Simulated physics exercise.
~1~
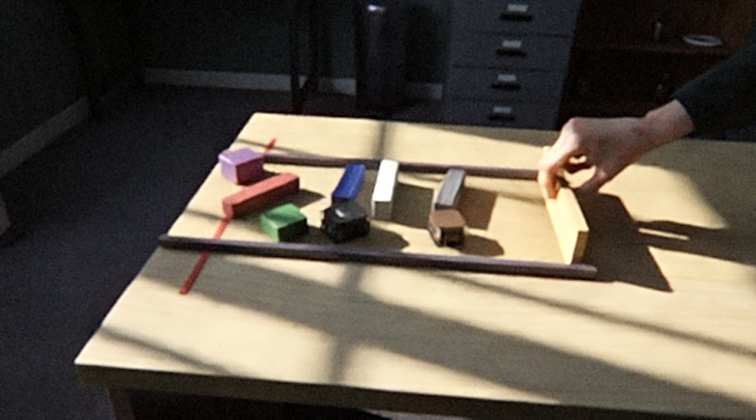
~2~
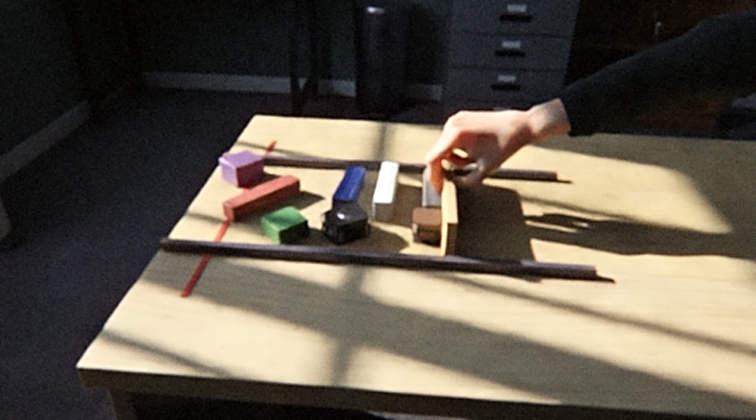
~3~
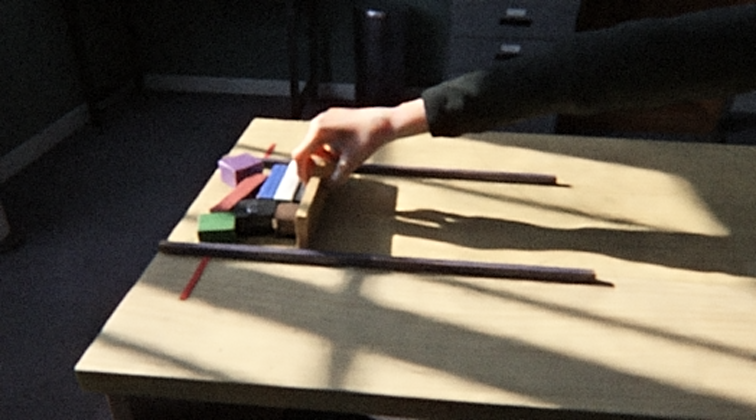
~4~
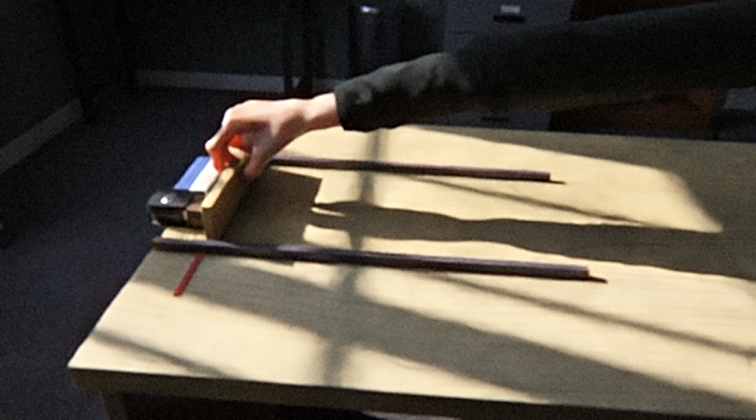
On a wooden table, a hand pushes a board left, sweeping several blocks off the end.
